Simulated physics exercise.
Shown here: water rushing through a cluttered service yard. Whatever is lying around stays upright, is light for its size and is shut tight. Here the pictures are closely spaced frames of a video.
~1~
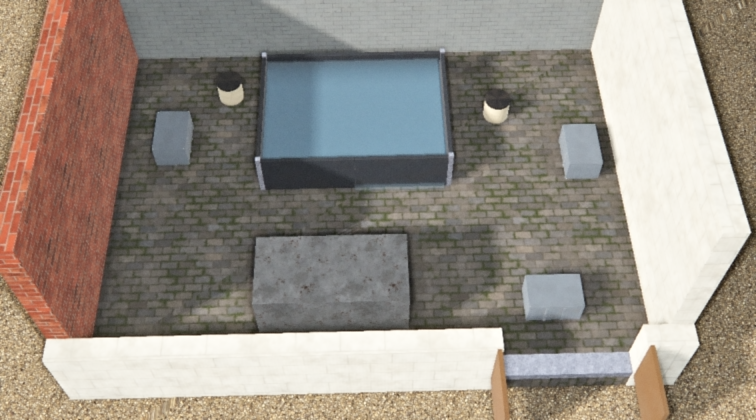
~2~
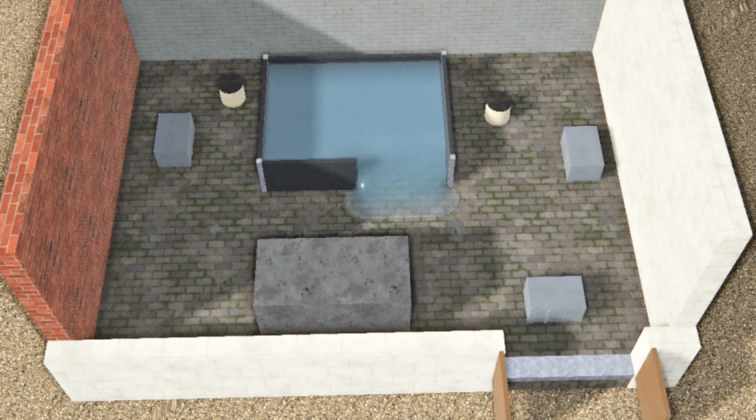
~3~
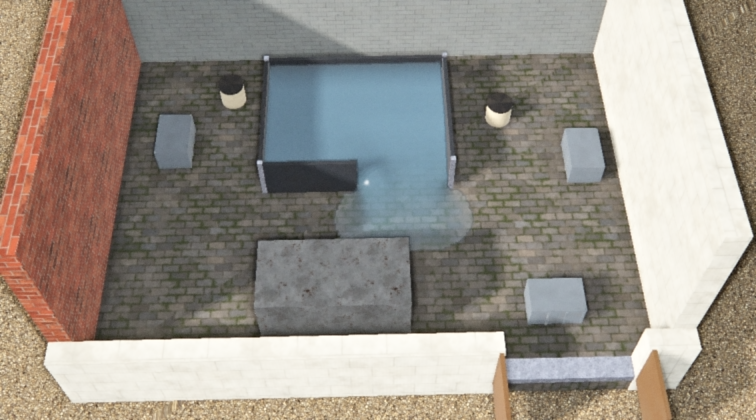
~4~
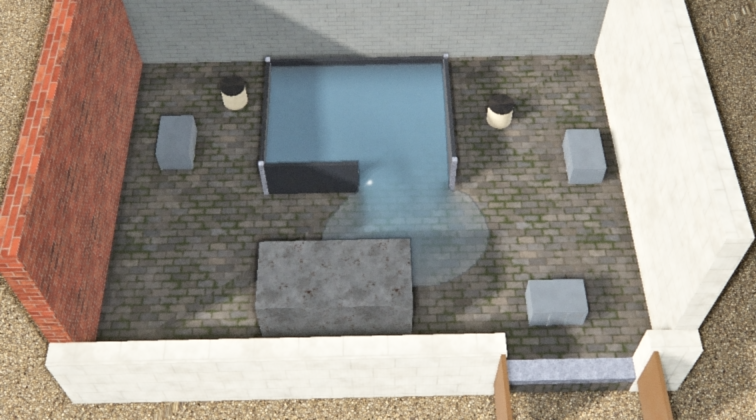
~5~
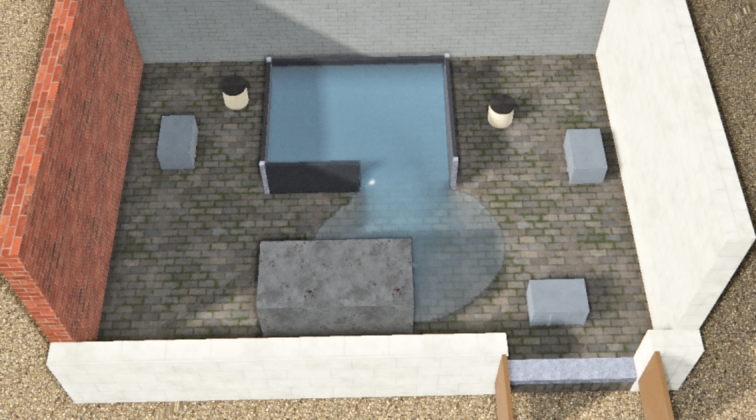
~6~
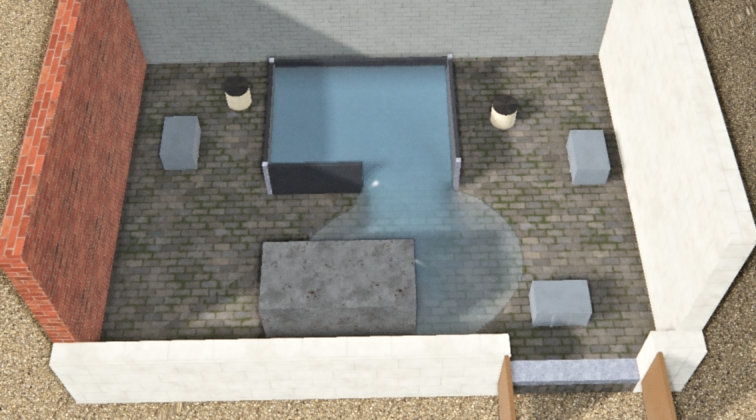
Water pouring through a gap in a dark-walled tank and fanning across mossy paving, around a stone block in a walled yard.
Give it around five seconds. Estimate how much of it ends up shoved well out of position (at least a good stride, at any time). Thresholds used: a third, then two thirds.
It stays below a third.
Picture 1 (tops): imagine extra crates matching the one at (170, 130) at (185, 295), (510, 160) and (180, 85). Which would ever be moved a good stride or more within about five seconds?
So, in order, the copies go nowhere much, nowhere much, nowhere much.
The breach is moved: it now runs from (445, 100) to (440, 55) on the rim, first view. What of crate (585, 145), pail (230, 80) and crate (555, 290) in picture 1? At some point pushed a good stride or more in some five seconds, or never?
First covers that distance, second stays short of it, third covers that distance.
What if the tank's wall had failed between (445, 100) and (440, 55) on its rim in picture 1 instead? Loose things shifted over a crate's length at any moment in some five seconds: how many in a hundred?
Close to 60 in a hundred.
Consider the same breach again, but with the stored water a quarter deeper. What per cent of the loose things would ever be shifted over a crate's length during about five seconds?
I get 60 percent.
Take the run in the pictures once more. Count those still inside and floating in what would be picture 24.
1 in total.
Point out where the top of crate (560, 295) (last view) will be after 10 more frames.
About (624, 343).
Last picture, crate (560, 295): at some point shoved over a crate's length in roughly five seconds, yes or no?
My reading: Displaced that much.
A moment on, 0 of 5 are well off their spots; 0 afloat.
Next, 1 of 5 are well off their spots; 1 afloat.
Later, 1 of 5 are well off their spots; 1 afloat.
In the end, 1 of 5 are well off their spots, and 1 have been at some point; 1 afloat.
